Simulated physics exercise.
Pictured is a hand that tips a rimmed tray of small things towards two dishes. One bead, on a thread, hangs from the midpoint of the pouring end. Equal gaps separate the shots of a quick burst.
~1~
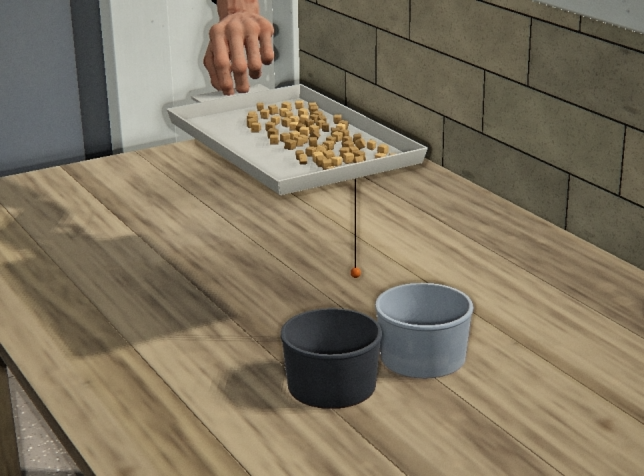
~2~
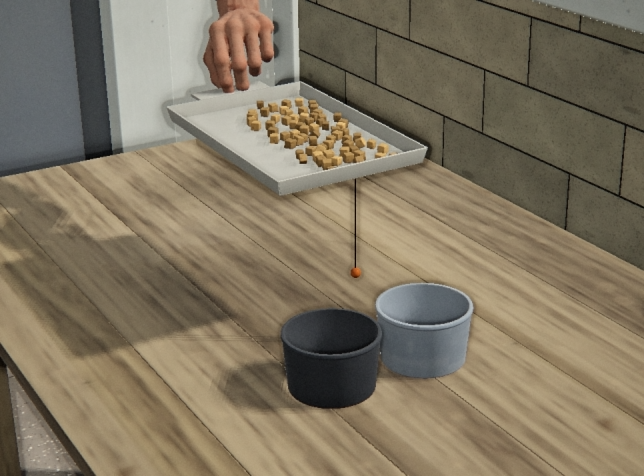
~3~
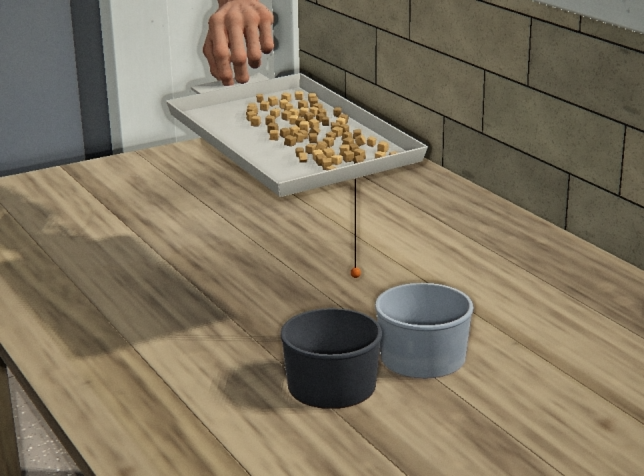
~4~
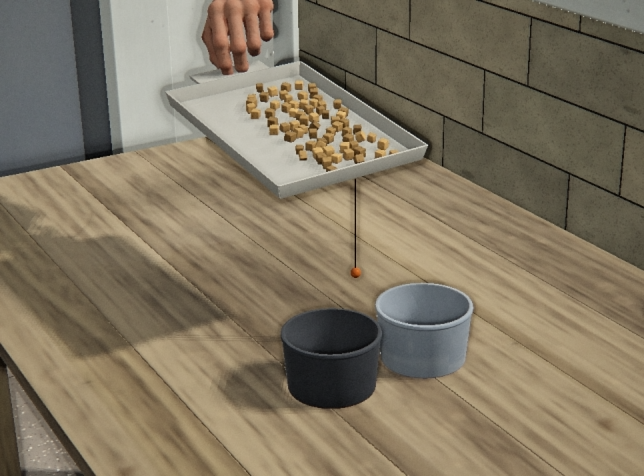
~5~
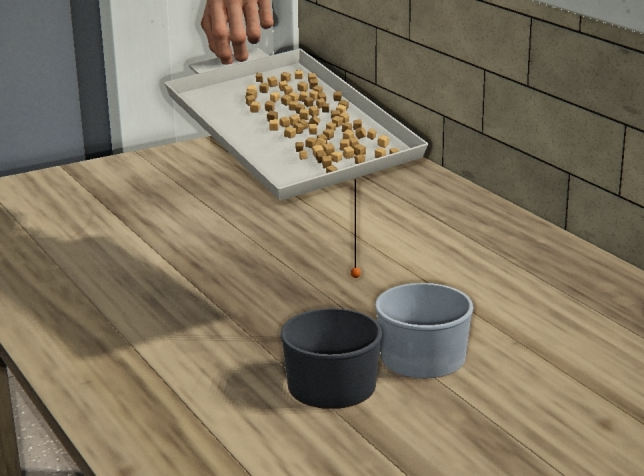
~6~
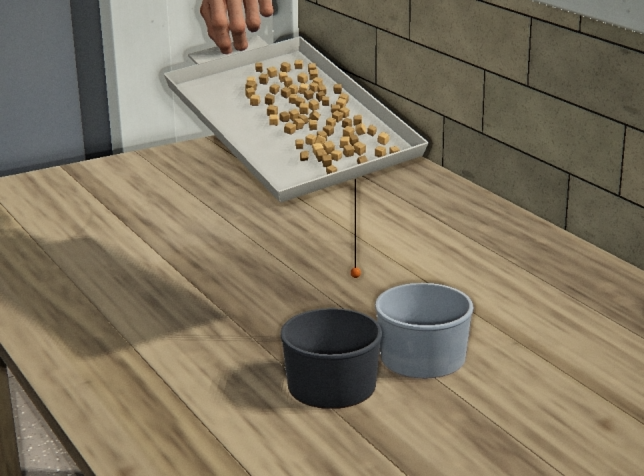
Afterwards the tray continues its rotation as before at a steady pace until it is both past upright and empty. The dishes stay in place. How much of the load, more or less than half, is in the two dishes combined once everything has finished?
The dishes end up holding not even half.
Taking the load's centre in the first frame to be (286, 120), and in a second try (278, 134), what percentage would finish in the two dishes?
Near 30 per cent and near 30 per cent.
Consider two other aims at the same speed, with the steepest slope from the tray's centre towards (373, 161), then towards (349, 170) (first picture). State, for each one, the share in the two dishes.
About 30 %, then 70 %.
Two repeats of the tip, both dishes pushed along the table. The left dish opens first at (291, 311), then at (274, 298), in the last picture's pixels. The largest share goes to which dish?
So: The one further left first, and the one further left second.
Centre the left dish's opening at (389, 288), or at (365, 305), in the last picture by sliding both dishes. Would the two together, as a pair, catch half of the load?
First try: A minority; second try: A minority.
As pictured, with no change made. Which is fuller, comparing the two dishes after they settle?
The one to the left.
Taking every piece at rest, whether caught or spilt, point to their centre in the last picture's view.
Centre at rest: Close to (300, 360).
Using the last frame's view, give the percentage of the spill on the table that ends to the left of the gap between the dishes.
100 %, roughly.
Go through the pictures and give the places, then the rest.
Corners of the pouring end near (280, 179) and (422, 148), level; middle of the load near (304, 132), small wooden cubes; left dish near (357, 374); right dish near (451, 345); bead on its thread near (356, 273), in the first frame.
Corners of the pouring end near (280, 180) and (422, 147), level; middle of the load near (304, 130), in the second frame.
Corners of the pouring end near (280, 181) and (422, 146), tipped barely, lowest at the left corner; middle of the load near (304, 126), in the third frame.
Corners of the pouring end near (280, 183) and (422, 145), tipped a little, lowest at the left corner; middle of the load near (304, 120), in the fourth frame.
Corners of the pouring end near (280, 186) and (423, 143), tipped a little, lowest at the left corner; middle of the load near (304, 114), in the fifth frame.
Corners of the pouring end near (280, 188) and (423, 142), tipped a little, lowest at the left corner; middle of the load near (304, 108); left dish near (357, 374); right dish near (451, 345), in the sixth frame.
Shortly afterwards, tray tipped steeply; all but a few on the tray; only a few in the air.
Next, tray tipped right over; near half on the tray; a little in the left dish; near a quarter outside both; a little in the air.
Some moments later, tray tipped past a quarter turn; near a quarter in the left dish; the bulk outside both.
In the end, tray tipped past a quarter turn; near a quarter in the left dish; none at all in the right dish; the bulk outside both.
